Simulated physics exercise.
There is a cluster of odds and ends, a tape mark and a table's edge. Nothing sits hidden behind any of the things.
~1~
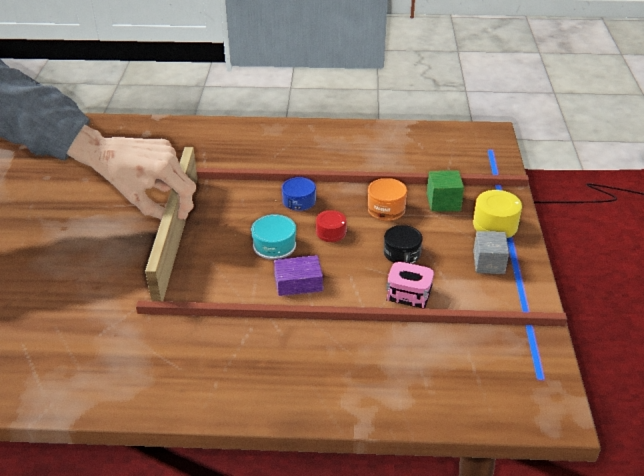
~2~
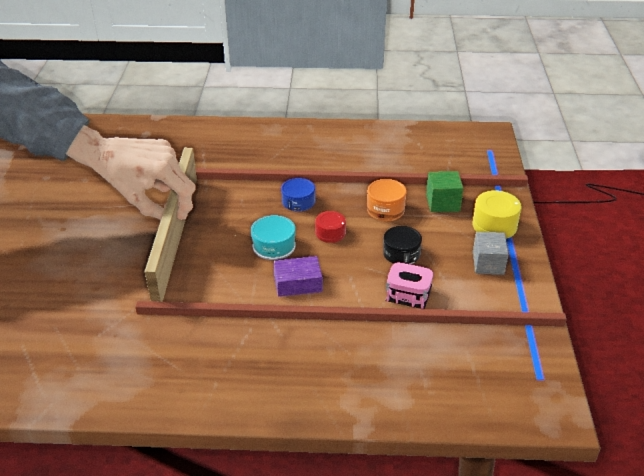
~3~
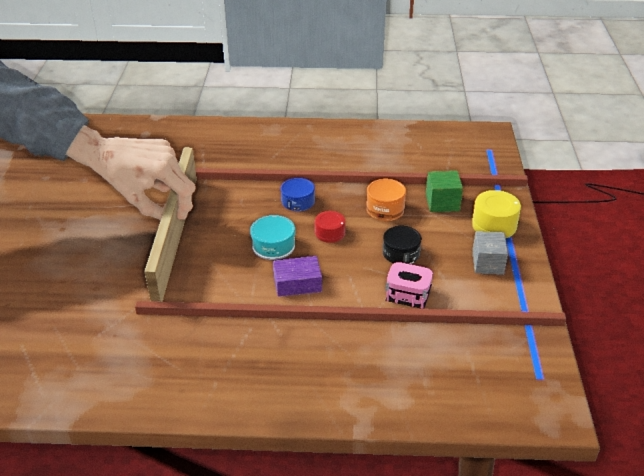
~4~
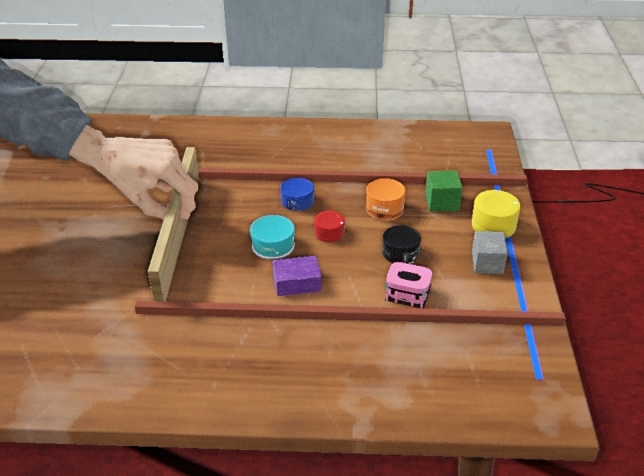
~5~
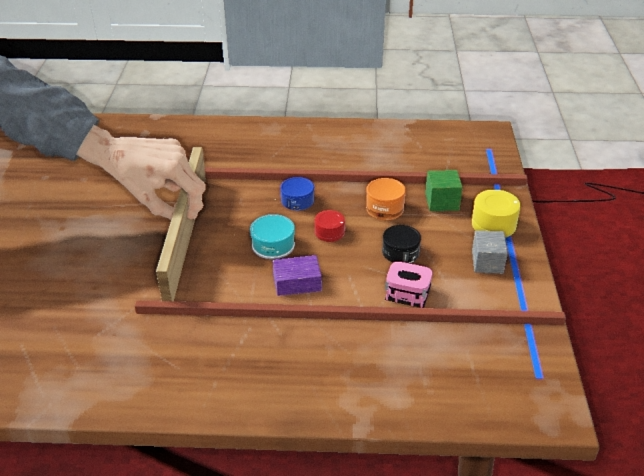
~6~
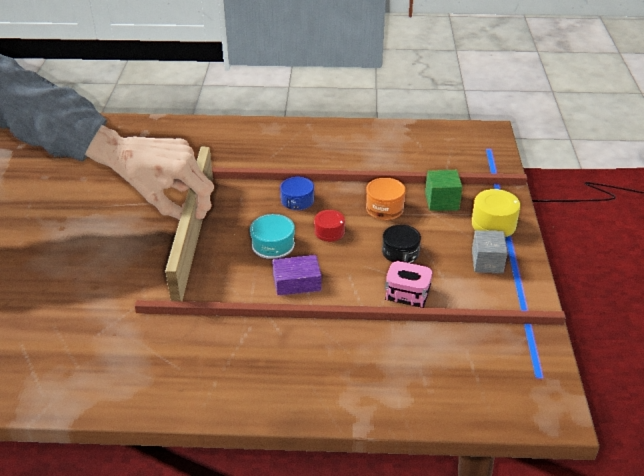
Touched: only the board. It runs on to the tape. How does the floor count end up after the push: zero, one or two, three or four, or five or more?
Mind you, the pieces that take the plunge come to five or more.
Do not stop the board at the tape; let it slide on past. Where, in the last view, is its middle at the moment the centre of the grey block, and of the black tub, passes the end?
Approx. (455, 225) / approx. (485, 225) for the other.
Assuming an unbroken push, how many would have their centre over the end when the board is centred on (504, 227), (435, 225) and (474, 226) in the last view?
6; 0; 2.
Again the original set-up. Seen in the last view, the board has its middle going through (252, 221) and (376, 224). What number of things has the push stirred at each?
Counts: 1 / 8.
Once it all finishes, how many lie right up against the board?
4 touch it.
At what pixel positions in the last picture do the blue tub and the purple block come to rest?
Going in order: First (516, 188), then (544, 284).
Soon after, none off yet; yellow lid at rest near (496, 214); grey block at rest near (489, 251); green block at rest near (443, 190).
After that, none off yet; yellow lid at rest near (496, 214); grey block at rest near (489, 251); green block moving near (454, 191).
And then, none off yet; yellow lid displaced about its own width near (549, 215); grey block displaced well along near (558, 263); green block displaced well along near (505, 186).
In the end, the number that fall off is five or more; gone, orange tub, black tub, pink case, green block, grey block and yellow lid.
